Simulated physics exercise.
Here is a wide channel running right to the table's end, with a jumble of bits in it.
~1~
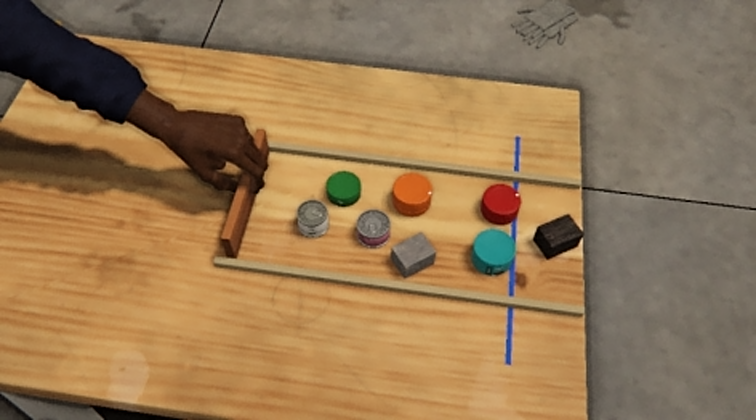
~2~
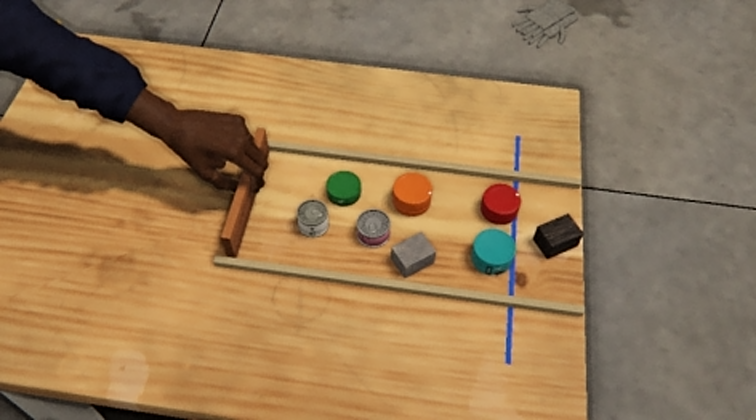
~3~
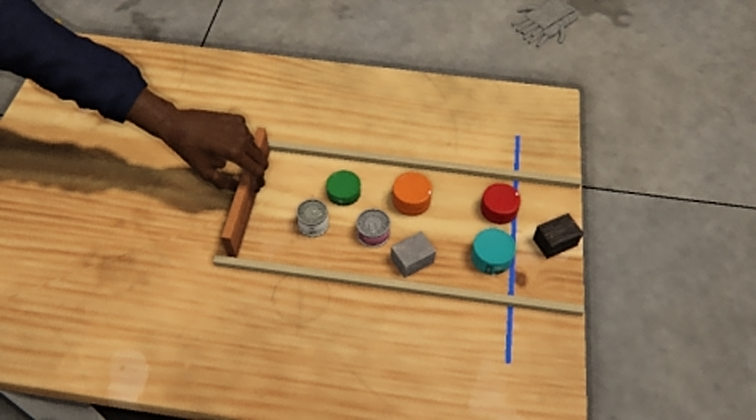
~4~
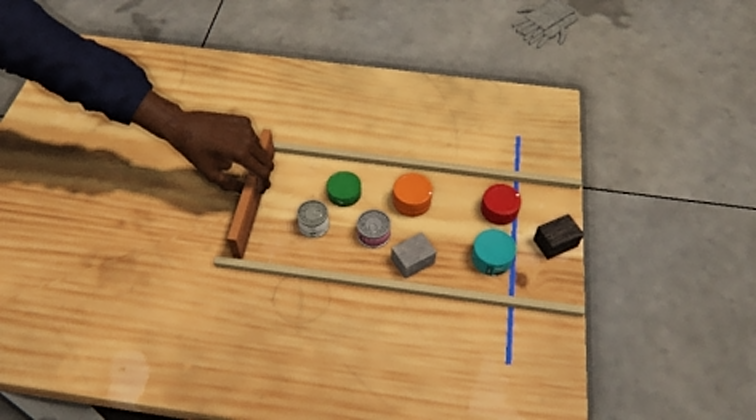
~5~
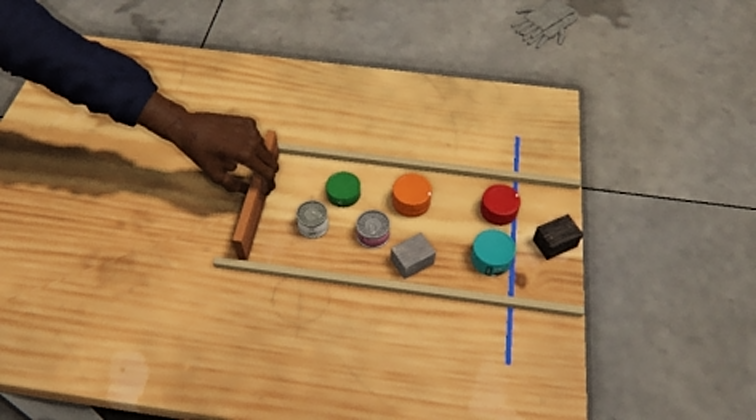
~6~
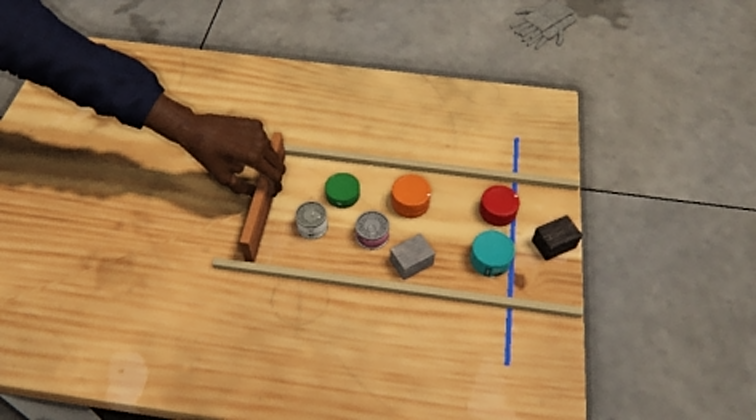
A hand slid a reddish wooden board slightly to the right between two rails on a table, while the coloured lids, small tins and blocks ahead of it stayed practically still near a blue line.
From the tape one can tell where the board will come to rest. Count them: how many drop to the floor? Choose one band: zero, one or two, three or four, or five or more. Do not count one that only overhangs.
One or two.
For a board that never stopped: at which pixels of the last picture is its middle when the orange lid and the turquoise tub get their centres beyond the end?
I'd say about (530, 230) for the first one and about (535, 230) for the second.
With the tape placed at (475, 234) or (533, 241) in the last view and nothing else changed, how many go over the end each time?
The counts: 0 and 3.
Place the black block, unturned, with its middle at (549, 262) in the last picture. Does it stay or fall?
Result: It tips off.
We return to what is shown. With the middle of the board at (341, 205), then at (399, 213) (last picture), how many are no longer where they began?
At that stage 3; at the next, 5.
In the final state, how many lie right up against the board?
It's 3 of them.
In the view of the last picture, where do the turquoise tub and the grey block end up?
You'll find the turquoise tub at roughly (565, 264) and the grey block at roughly (530, 284).
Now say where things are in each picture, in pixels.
In the first frame, black block (558, 237); red lid (501, 205); turquoise tub (493, 253); board (247, 192); tape (514, 238).
In the second frame, red lid (501, 204); green tub (344, 189).
In the third frame, turquoise tub (493, 252); board (248, 191).
In the fourth frame, black block (558, 237); pink tin (374, 229).
In the fifth frame, red lid (500, 205); grey block (413, 256).
In the sixth frame, black block (557, 238); red lid (499, 206); turquoise tub (492, 254); board (265, 196); tape (513, 239).
Soon after, none off yet; black block at rest near (557, 238); red lid at rest near (499, 206); turquoise tub at rest near (492, 254).
After that, none off yet; black block at rest near (557, 238); red lid displaced about its own width near (530, 207); turquoise tub displaced a little near (503, 260).
In the end, the number that fall off is one or two; gone, red lid and black block.
